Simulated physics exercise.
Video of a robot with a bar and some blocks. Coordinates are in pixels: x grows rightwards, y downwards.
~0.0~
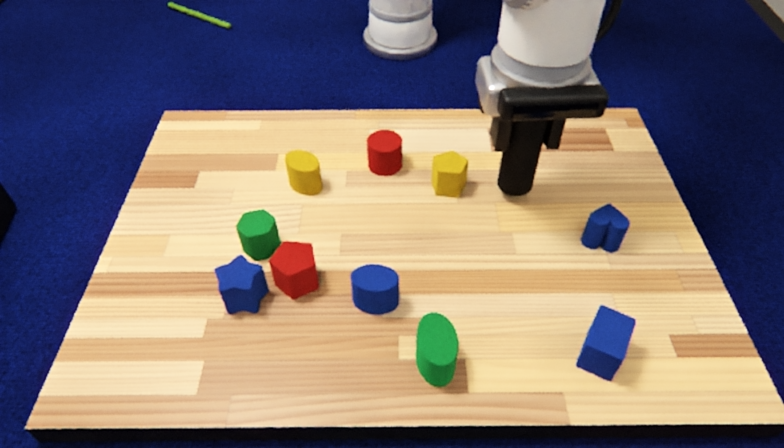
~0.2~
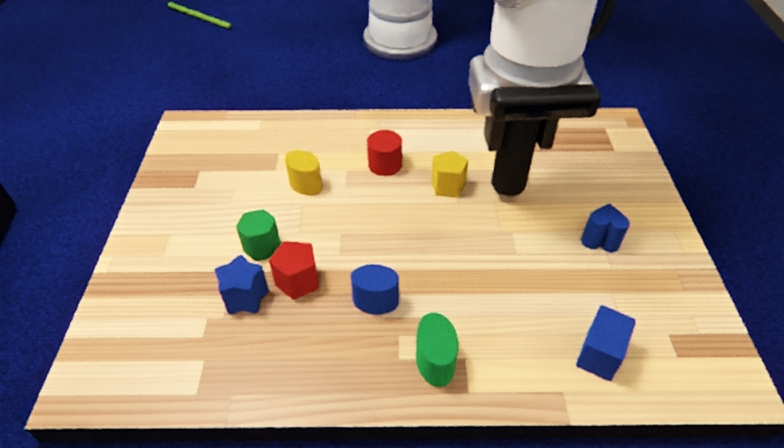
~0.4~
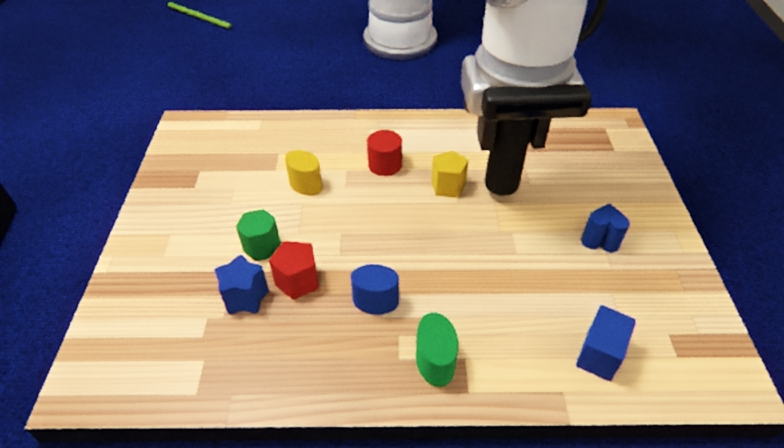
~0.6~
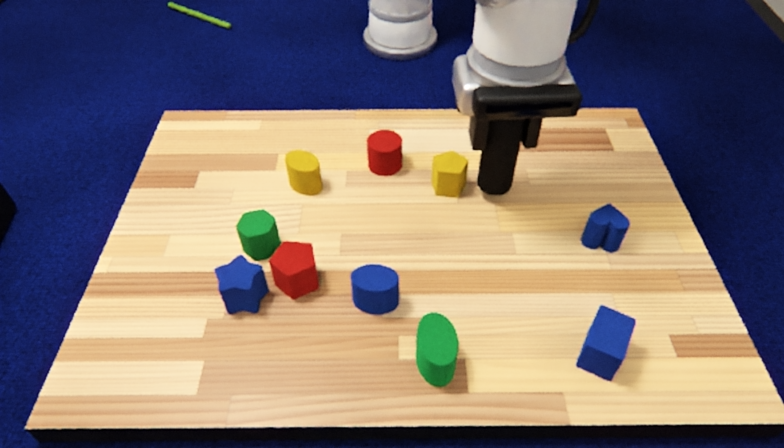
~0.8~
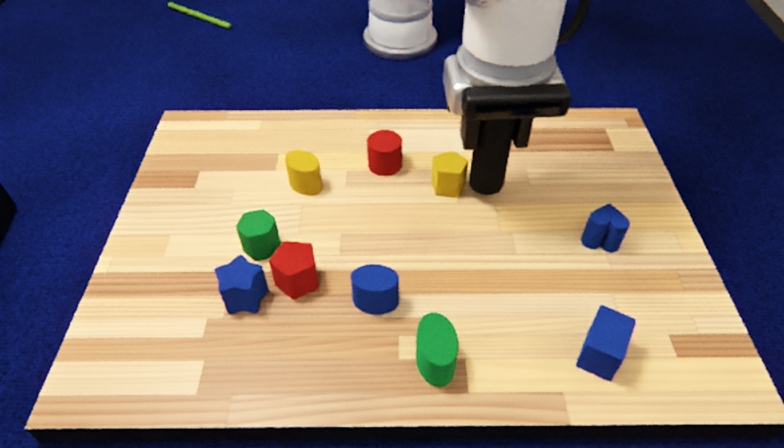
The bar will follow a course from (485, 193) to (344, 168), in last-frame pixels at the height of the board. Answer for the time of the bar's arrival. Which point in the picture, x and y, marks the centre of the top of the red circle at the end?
Most likely (346, 122).
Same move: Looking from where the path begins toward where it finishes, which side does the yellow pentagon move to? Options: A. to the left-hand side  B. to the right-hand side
That would be A.
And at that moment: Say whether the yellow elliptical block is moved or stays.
When the path is over, the yellow elliptical block has left its spot.
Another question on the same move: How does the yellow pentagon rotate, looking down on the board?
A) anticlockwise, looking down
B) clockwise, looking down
A.
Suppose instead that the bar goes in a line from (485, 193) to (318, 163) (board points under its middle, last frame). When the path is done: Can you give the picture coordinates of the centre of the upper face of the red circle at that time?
By then it is at (342, 120).
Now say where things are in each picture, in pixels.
Tip of the bar at (514, 186), middles of tops, yellow elliptical block at (302, 160), red circle at (385, 140), yellow pentagon at (450, 162), in the first frame.
Bar at (508, 185), nothing pushed, in the second frame.
Bar at (502, 185), nothing pushed, in the third frame.
Bar at (494, 185), nothing pushed, in the fourth frame.
Bar at (486, 184), yellow elliptical block at (302, 160), red circle at (385, 140), yellow pentagon at (450, 162), in the fifth frame.
What follows on the original path. One third of the way, bar at (436, 176); yellow pentagon at (404, 158), turned 20° anticlockwise.
Two thirds of the way, bar at (389, 168); red circle at (367, 134); yellow pentagon at (356, 155), turned 45° anticlockwise.
At the end, bar at (343, 160); yellow elliptical block at (288, 163), turned 35° clockwise; red circle at (346, 122); yellow pentagon at (318, 160), turned 80° anticlockwise.
